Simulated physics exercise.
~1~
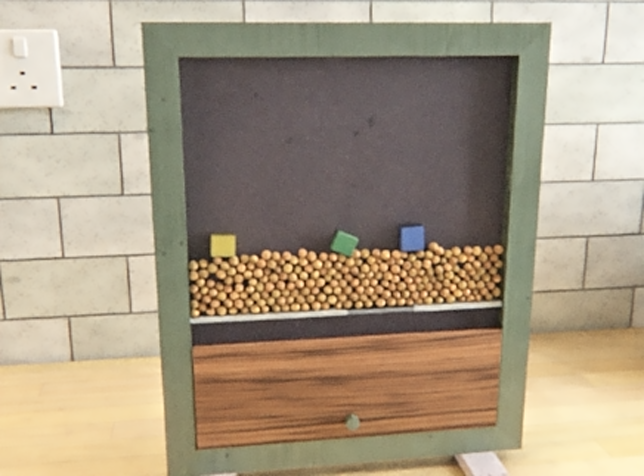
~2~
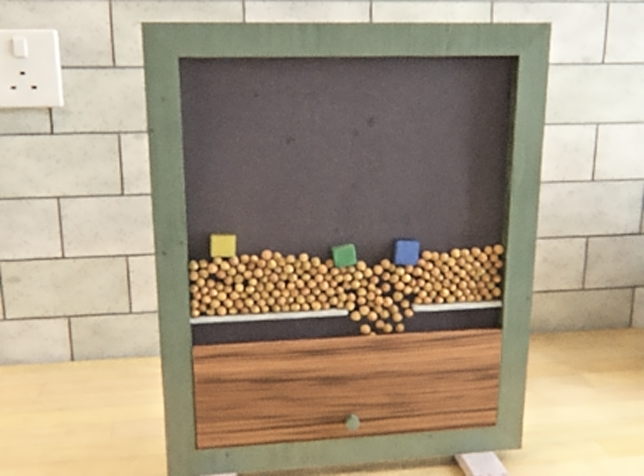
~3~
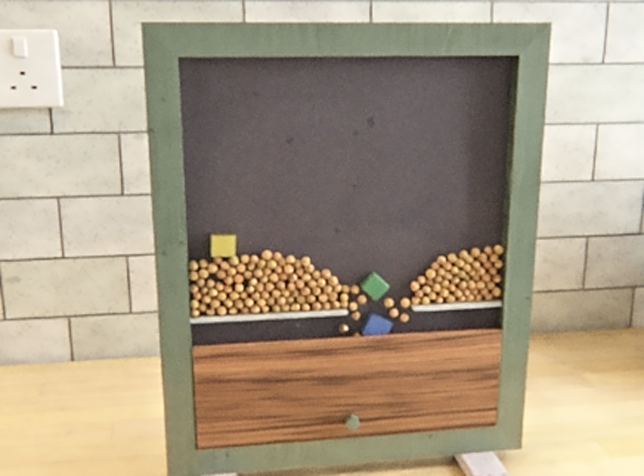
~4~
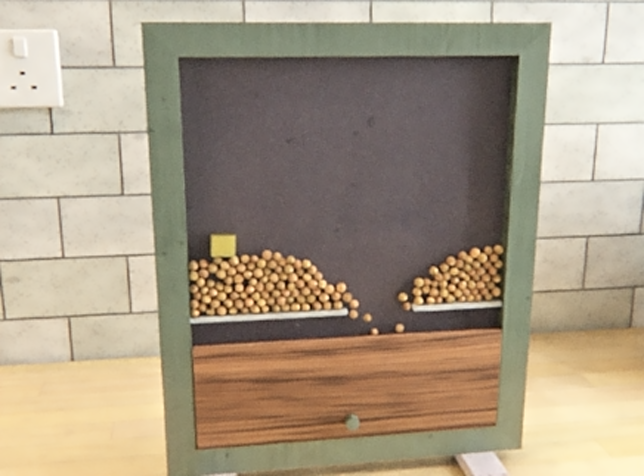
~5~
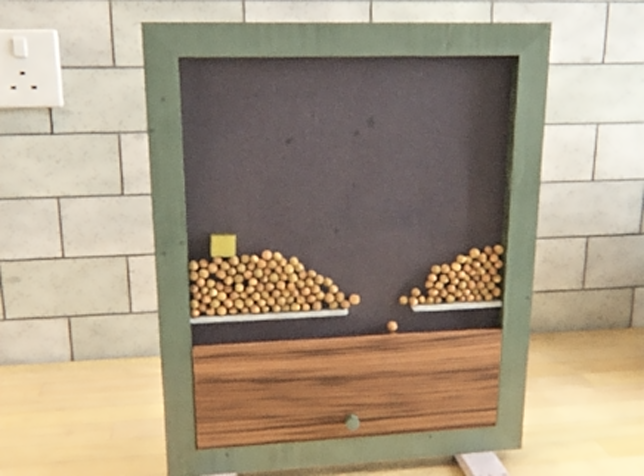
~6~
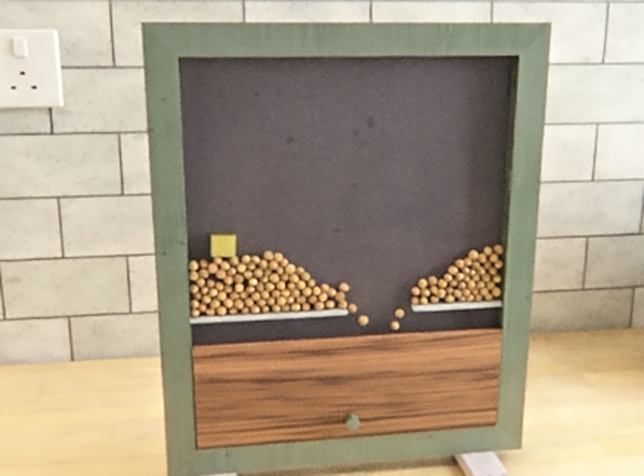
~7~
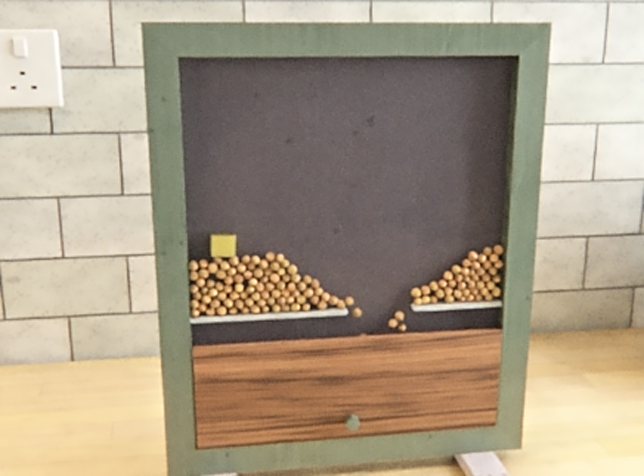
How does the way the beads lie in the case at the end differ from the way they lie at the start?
At the start the beads form one level bed across the whole case. At the end they lie a little lower overall, in two sloping heaps on either side of an open gap in the floor.
